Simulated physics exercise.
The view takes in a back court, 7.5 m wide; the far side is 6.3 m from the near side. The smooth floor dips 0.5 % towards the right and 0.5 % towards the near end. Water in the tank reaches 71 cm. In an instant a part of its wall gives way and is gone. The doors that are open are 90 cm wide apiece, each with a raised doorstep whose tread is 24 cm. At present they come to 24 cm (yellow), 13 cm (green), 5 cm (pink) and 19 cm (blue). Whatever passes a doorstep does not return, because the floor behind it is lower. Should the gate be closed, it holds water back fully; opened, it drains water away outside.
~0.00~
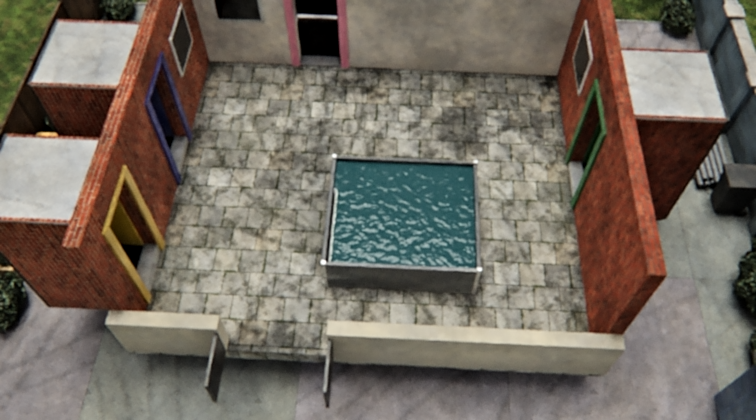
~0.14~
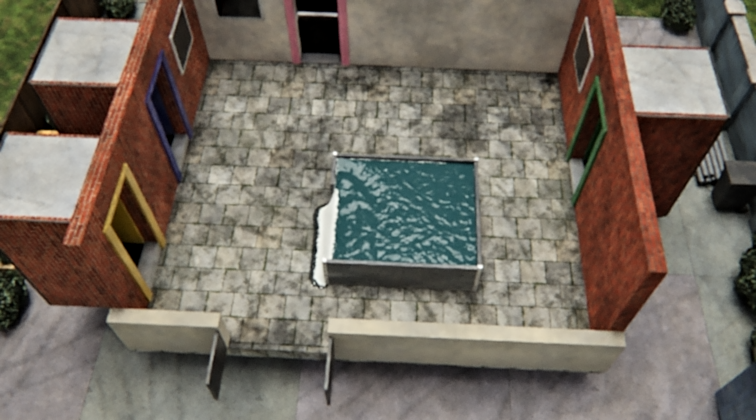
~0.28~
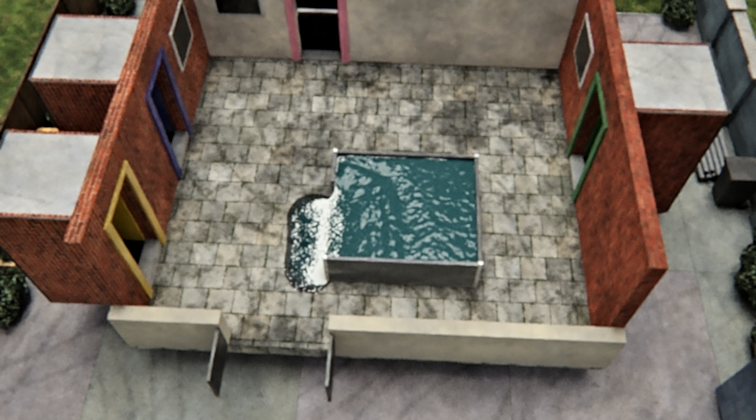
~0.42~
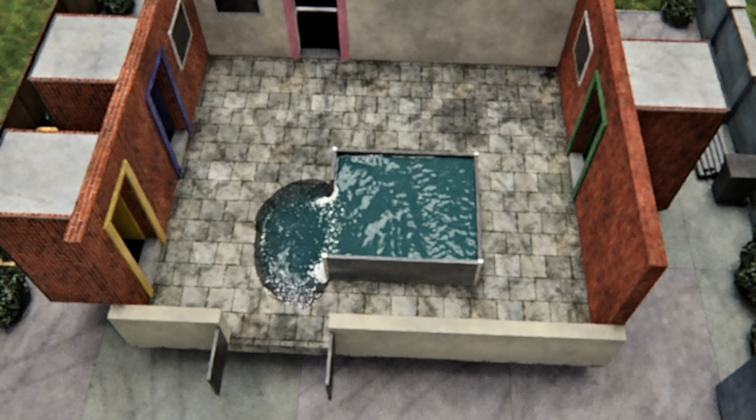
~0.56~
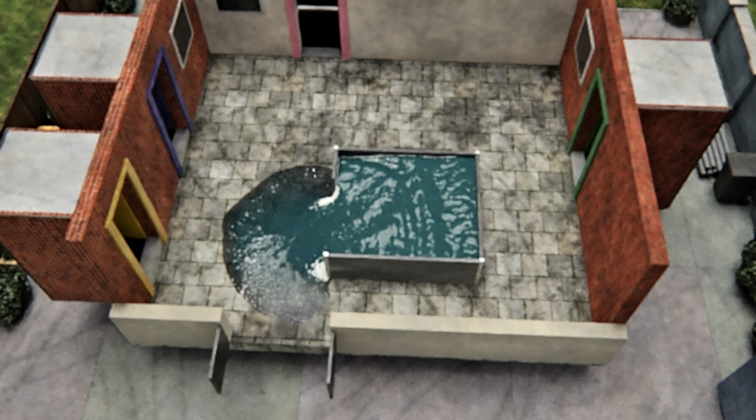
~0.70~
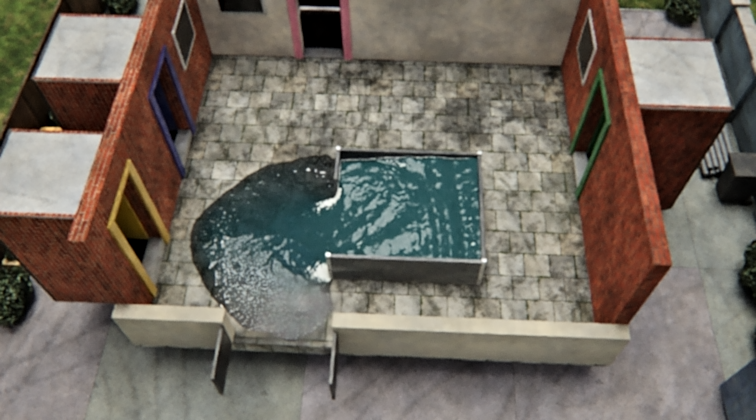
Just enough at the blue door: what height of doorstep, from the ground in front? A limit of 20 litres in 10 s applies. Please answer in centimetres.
Some 14.5 cm.
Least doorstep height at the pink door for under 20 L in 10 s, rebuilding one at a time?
Pink: Roughly 9.5 cm.
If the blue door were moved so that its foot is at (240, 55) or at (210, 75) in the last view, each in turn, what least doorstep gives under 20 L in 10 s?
You'd want roughly 18 cm there first, then roughly 15 cm.
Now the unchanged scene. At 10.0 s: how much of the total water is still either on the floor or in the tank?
I'd put it at about 74 per cent.
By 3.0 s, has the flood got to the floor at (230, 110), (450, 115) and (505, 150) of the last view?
In turn: Wet, still dry, still dry.
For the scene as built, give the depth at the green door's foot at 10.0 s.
About 9.0 centimetres.
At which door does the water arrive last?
The green door.
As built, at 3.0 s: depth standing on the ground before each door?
Centimetres: Yellow = 34, green = 0, pink = 0, blue = 19.
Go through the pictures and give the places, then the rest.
In the first frame, the tank at (403, 213) is whole and still, 71 cm deep; the blue door at (171, 126) is dry.
In the second frame, the front is at (317, 218), 0.3 m from the gap at (332, 236); 0.4 m2 of floor is wet, 71 cm left at the back.
In the third frame, the gap is at (332, 234), the front 0.8 m out at (291, 219); the back of the tank holds 71 cm.
In the fourth frame, the front is at (259, 228), 1.4 m from the gap at (332, 234); 2.6 m2 of floor is wet, 71 cm left at the back.
In the fifth frame, the front is at (227, 231), 2.0 m from the gap at (334, 233); 4.4 m2 of floor is wet, 71 cm left at the back.
In the sixth frame, the gap is at (336, 233), the front 2.6 m out at (195, 239); the back of the tank holds 68 cm; the blue door at (175, 120), 3.5 m from the gap, is still 1.4 m from the nearest water.
After 1.4 s water covers 25 % of the floor, deepest (42 cm) near (147, 325); 10 cm at the blue door, 0 litres in over its 19 cm doorstep.
After 3.0 s water covers 35 % of the floor, deepest (35 cm) near (165, 250); 19 cm at the blue door, 2 litres in over its 19 cm doorstep.
After 10.0 s water covers 90 % of the floor, deepest (12 cm) near (561, 103); 7 cm at the blue door, 4 litres in over its 19 cm doorstep.
At the blue door as built, the water arrived by 1.4 s and peaked near 21 cm at 2.4 s.
With a doorstep of 12 cm, 41 litres would have come in within the 10 s; with 16 cm, 13 litres. So under 20 litres takes about 14.5 cm.
